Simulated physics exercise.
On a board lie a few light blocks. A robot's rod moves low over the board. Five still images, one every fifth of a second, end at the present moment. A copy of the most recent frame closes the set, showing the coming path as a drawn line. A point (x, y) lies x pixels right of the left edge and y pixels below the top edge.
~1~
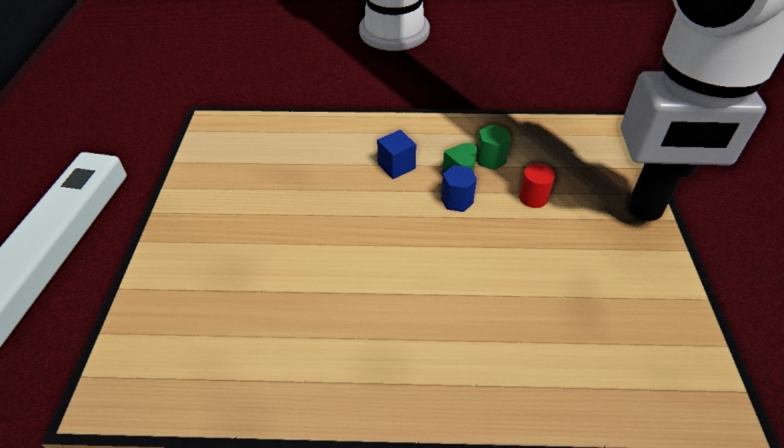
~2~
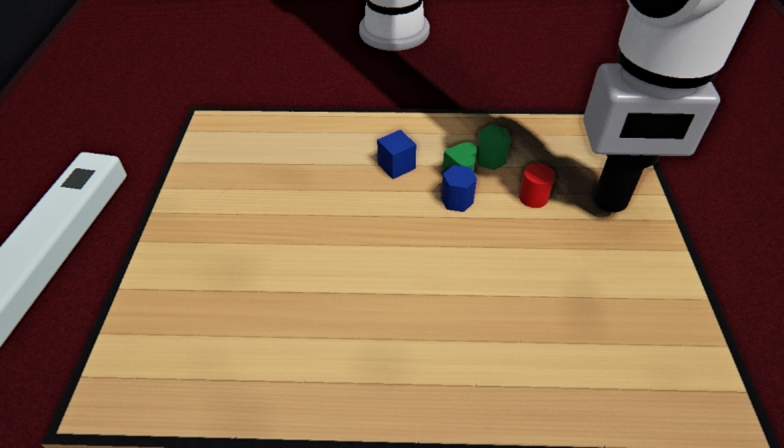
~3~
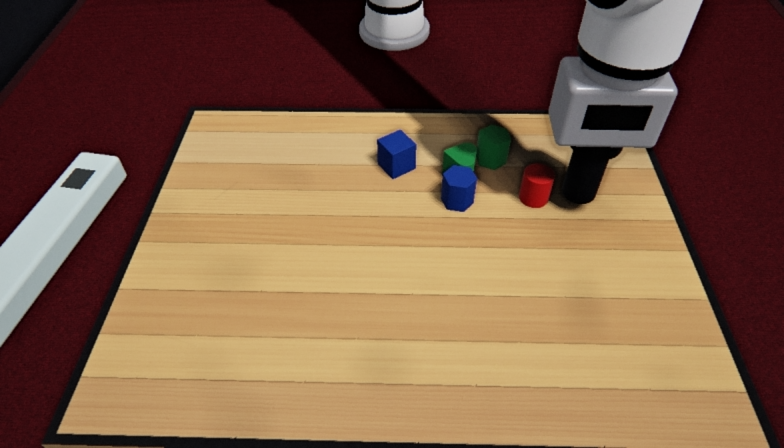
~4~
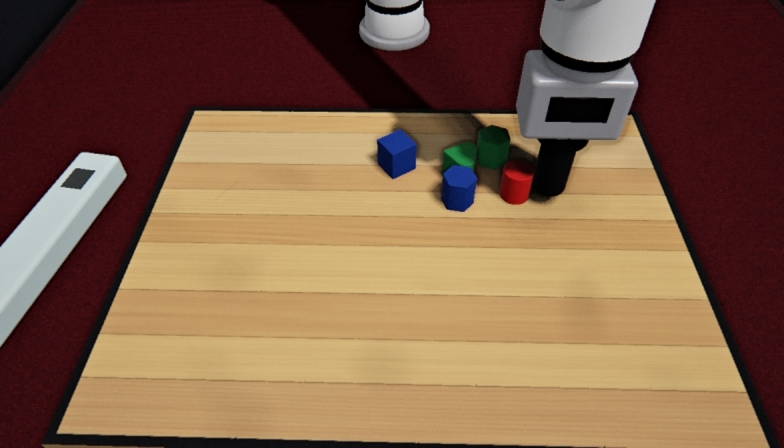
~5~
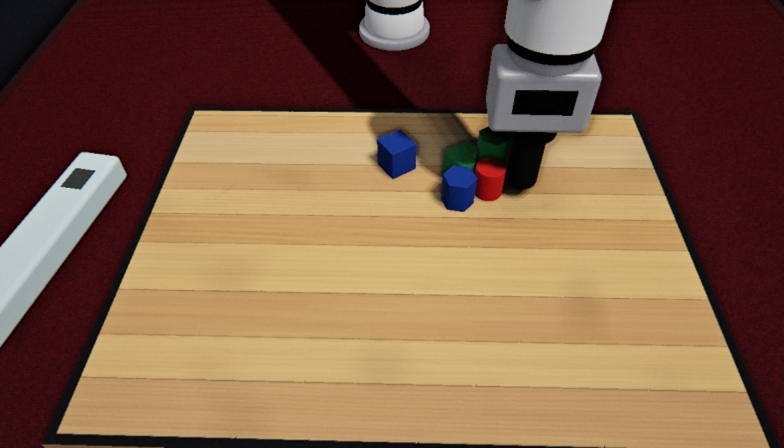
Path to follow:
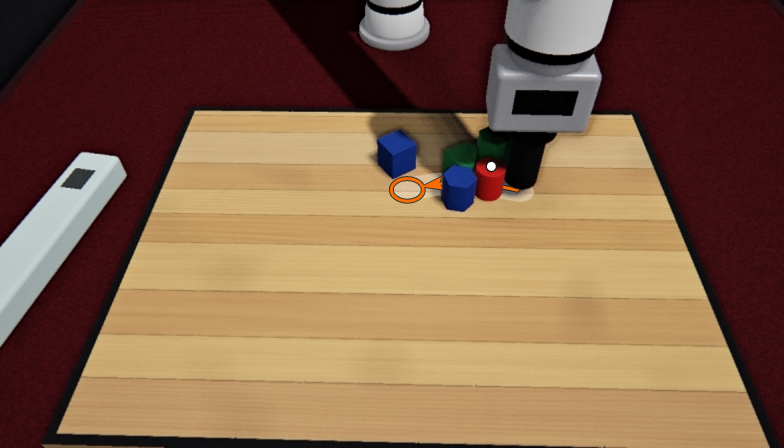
A robot's black rod moved left low over a wooden board, reached a red disc and pushed it left toward the blue and green blocks, while the other blocks stayed still.
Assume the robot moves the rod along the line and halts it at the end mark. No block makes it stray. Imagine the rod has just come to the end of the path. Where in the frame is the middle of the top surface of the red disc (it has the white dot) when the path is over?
I predict (383, 179).
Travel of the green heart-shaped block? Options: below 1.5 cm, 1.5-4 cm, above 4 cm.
By the end of the path, it will have gone past 4 cm.
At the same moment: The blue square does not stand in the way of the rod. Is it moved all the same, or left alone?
Displaced.
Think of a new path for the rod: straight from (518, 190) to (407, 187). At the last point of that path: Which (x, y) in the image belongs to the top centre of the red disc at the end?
That would be at about pixel (380, 173).
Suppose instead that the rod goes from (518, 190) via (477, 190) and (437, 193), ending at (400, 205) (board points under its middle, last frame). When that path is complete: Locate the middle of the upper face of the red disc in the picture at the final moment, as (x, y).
Its top middle: (371, 171).
Drawn move, from (518, 190) over (480, 184) and (443, 183) to (407, 190); the dot is on the red disc.
On the path given first. One third of the way, rod (481, 173); blue six-sided block (439, 183), turned 40° anticlockwise; green heart-shaped block (443, 149), turned 55° clockwise; red disc (454, 165).
Two thirds of the way, rod (444, 173); blue square (388, 137), turned 25° anticlockwise; blue six-sided block (428, 189), turned 85° anticlockwise; green heart-shaped block (421, 142), turned 110° clockwise; red disc (417, 169).
At the end, rod (407, 179); blue square (384, 134), turned 50° anticlockwise; blue six-sided block (428, 189), turned 85° anticlockwise; green heart-shaped block (412, 141), turned 160° clockwise; red disc (383, 179).
